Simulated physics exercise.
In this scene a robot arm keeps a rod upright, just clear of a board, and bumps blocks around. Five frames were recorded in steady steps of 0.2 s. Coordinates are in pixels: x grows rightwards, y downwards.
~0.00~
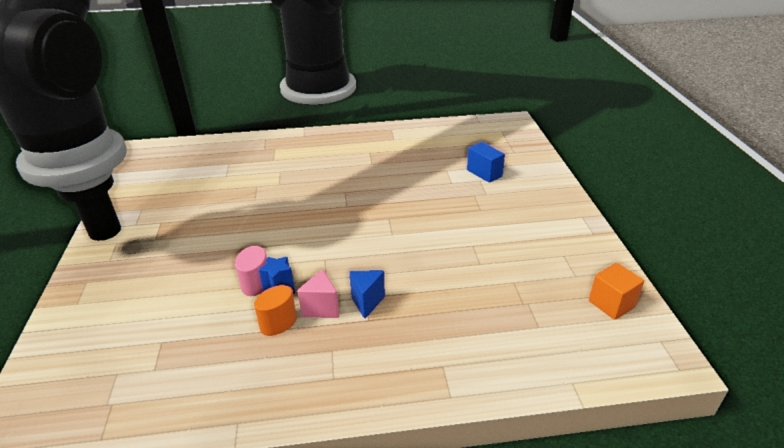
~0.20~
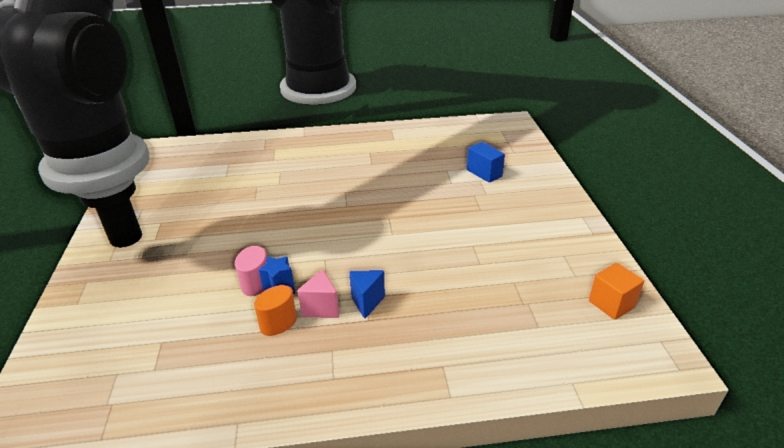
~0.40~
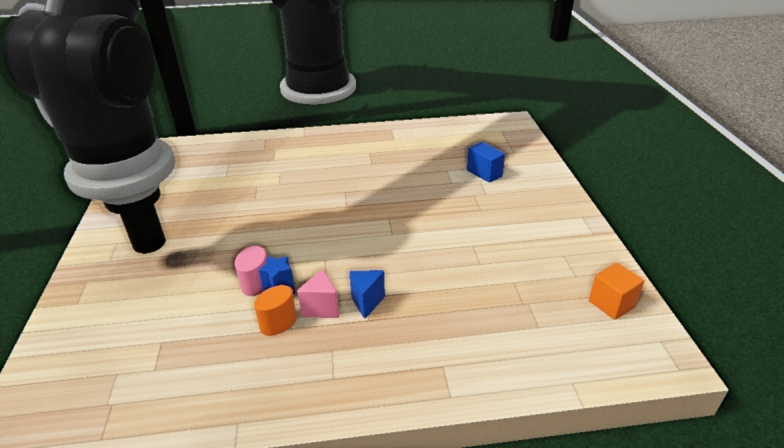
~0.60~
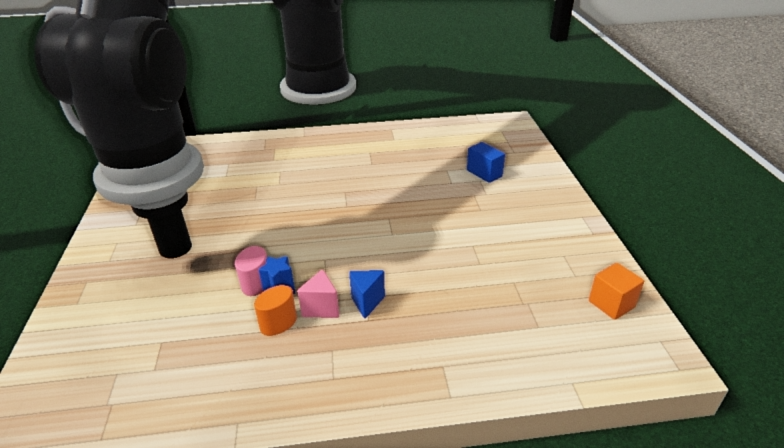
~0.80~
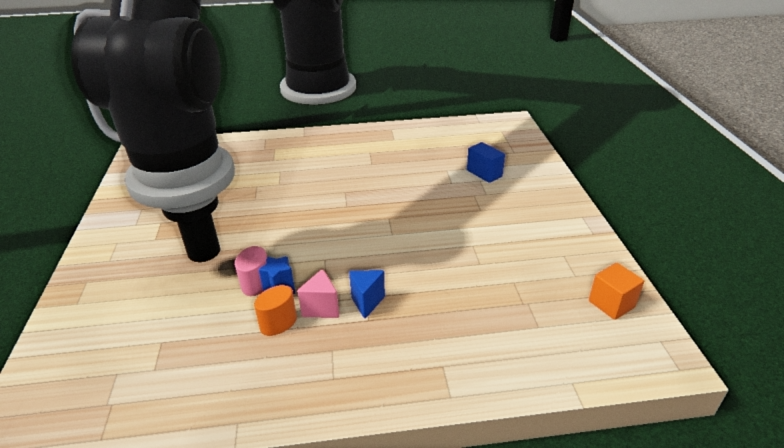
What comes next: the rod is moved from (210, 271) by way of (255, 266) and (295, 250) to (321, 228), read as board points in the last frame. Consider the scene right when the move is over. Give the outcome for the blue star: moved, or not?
By the last moment of the path, the blue star has shifted.
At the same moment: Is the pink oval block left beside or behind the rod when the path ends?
The answer is yes.
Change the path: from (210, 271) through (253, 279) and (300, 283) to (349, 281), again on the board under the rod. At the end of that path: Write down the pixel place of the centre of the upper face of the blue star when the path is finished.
Located at (368, 292).
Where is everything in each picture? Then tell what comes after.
Lower end of the rod (105, 232), tops of blocks, pink oval block (250, 257), blue star (275, 265), in the first frame.
Rod (126, 238), blocks as before, in the second frame.
Rod (150, 244), blocks as before, in the third frame.
Rod (176, 249), blocks as before, in the fourth frame.
Rod (204, 252), pink oval block (250, 257), blue star (275, 265), in the fifth frame.
The first path, step by step. One third of the way, rod (252, 247); pink oval block (262, 258), turned 35° clockwise; blue star (283, 268), turned 15° clockwise.
Two thirds of the way, rod (293, 232); pink oval block (267, 256), turned 55° clockwise; blue star (286, 268), turned 30° clockwise.
At the end, rod (319, 210); pink oval block (267, 256), turned 55° clockwise; blue star (286, 268), turned 30° clockwise.
